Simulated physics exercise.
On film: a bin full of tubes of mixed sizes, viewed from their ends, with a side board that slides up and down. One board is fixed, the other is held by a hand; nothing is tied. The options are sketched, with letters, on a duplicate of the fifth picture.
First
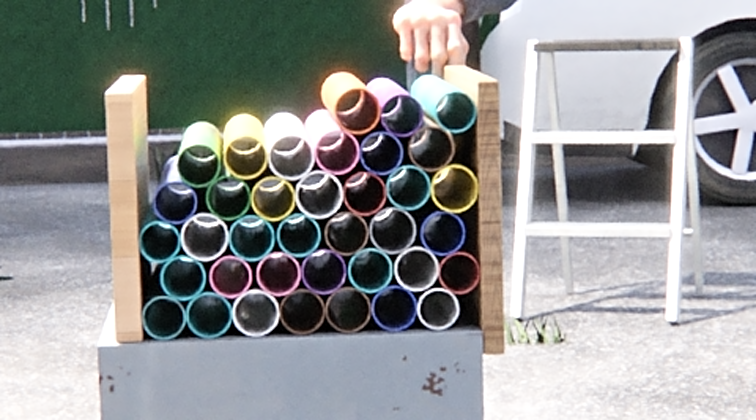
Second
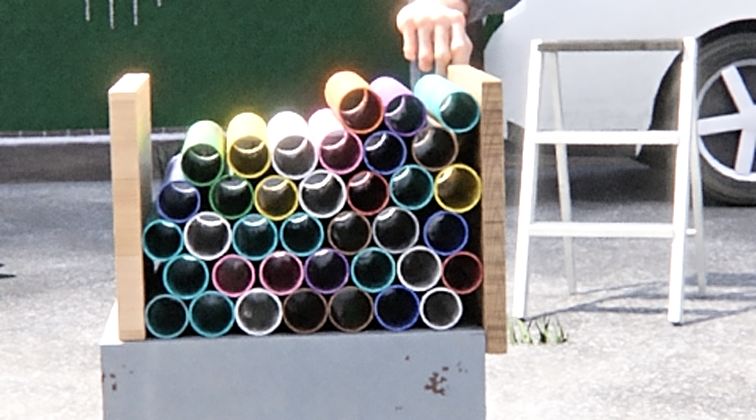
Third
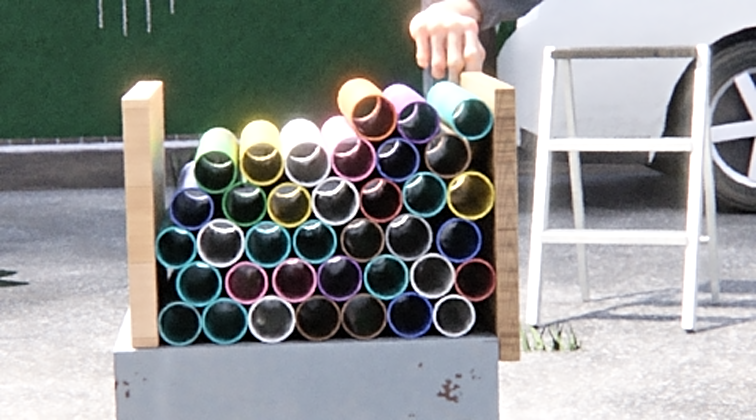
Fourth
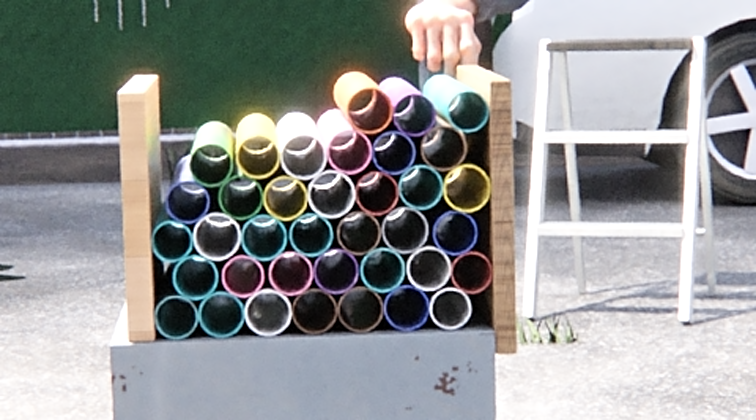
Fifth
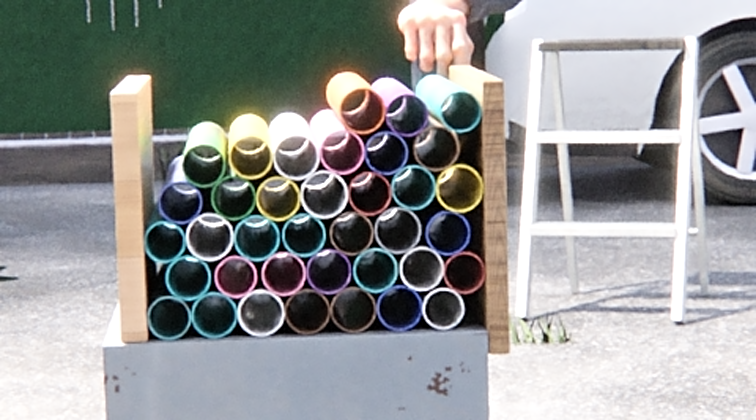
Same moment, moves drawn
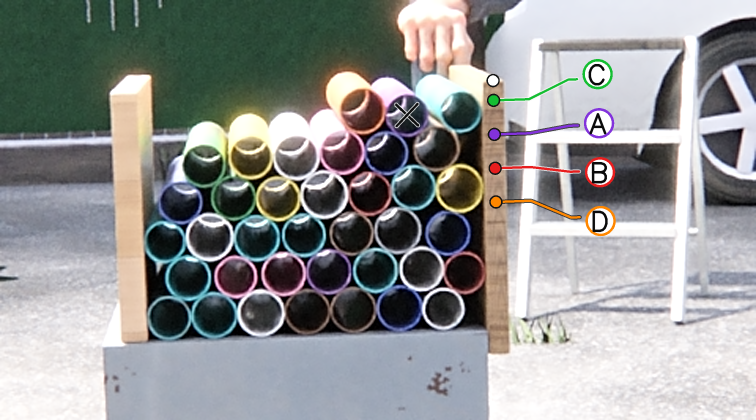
At first, colourful tubes lie stacked with their open ends showing between two upright wooden boards, with a hand at the top of the right one. The whole view then drifts slightly right and down and eases back, while the tubes, boards and hand stay essentially still together.
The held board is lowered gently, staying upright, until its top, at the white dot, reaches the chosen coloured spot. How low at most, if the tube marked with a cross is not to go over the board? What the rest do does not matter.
At most to D.
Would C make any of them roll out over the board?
No, at C.
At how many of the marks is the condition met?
Four of the four.
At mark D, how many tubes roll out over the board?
With D, one.
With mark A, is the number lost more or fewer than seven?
At A, fewer than seven.
On the copy, A at (495, 135); B at (495, 168); C at (494, 101); D at (496, 202); the cross at (407, 115); the white dot at (493, 80).
On D. First, top of the board (482, 142).
Then, top of the board (484, 201).
Finally, top of the board (484, 201), one out over the board, the crossed one still inside.
By contrast, A keeps the crossed one inside; B keeps the crossed one inside; C keeps the crossed one inside.
